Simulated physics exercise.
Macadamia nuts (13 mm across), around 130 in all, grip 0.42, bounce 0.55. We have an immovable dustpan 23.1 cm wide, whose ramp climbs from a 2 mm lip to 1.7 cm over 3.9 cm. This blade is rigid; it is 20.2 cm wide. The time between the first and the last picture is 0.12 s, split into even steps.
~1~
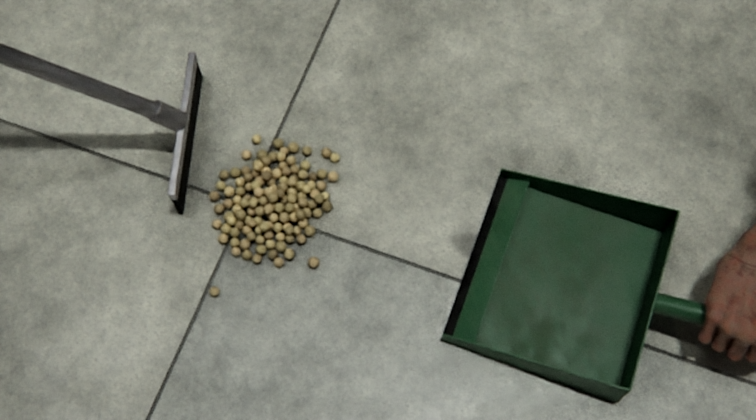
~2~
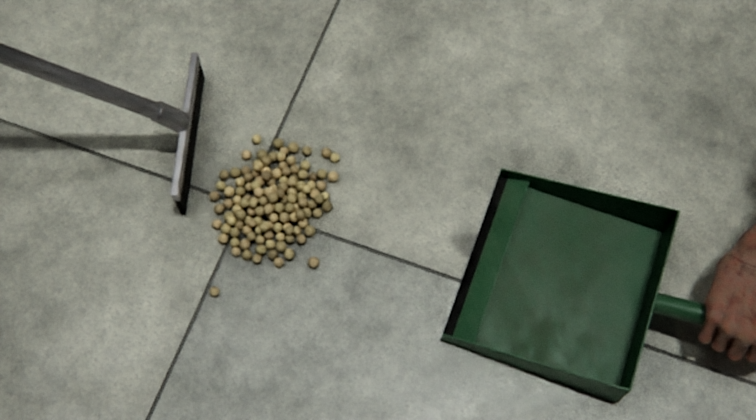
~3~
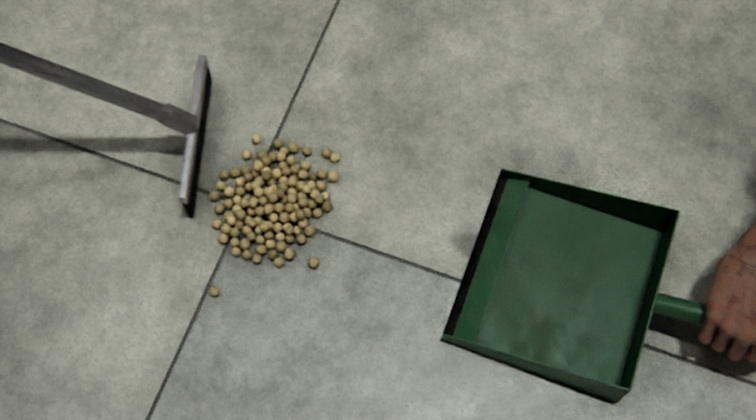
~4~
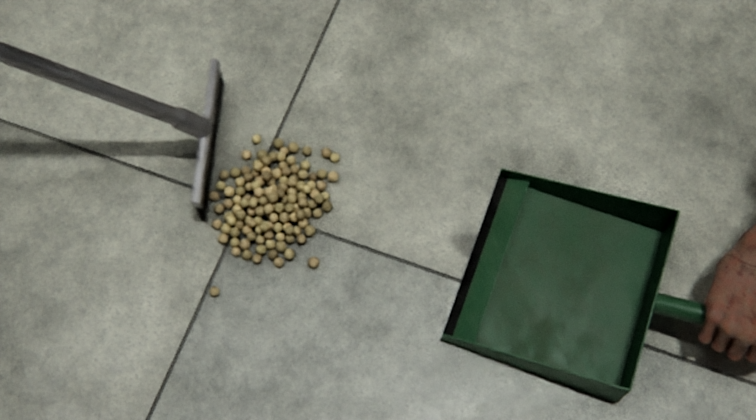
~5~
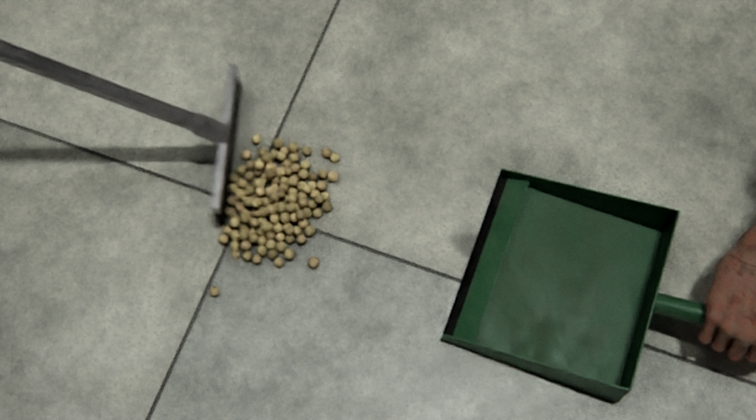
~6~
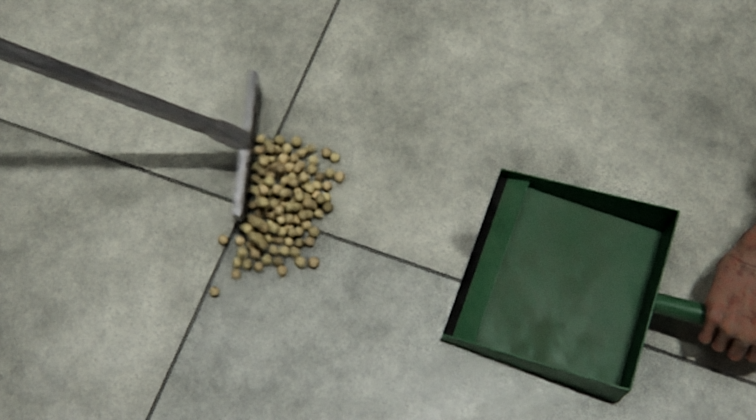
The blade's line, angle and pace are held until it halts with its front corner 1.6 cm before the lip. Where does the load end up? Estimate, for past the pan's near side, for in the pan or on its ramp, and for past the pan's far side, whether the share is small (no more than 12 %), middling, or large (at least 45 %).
Estimate - near side: Middling, pan: Middling, far side: Middling.
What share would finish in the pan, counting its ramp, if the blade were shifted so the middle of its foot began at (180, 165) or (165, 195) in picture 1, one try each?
Some 35 and 25 per cent.
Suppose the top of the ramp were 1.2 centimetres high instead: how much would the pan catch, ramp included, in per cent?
Near 35 per cent, then.
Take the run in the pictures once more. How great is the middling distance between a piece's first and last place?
That distance is close to 32 cm.
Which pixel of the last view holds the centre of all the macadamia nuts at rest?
In the last view, approximately (491, 227).
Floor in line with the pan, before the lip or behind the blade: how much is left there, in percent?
Around 30 in a hundred.
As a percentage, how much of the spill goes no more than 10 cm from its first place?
Roughly 0 per cent.
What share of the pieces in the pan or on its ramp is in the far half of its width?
About 60 percent of it.
Then, 0.13 s after the last picture, middle of the blade 16 cm from the lip; 0 % over the lip, far side 10 %, near side 15 %.
Then, 0.21 s after the last picture, middle of the blade 7 cm from the lip; 0 % over the lip, far side 15 %, near side 15 %.
Then, 0.43 s after the last picture, middle of the blade 5 cm from the lip; 40 % over the lip, far side 20 %, near side 20 %.
In the end, near side 20 %, pan 30 %, far side 20 %, in front of the lip or behind the blade 30 %.
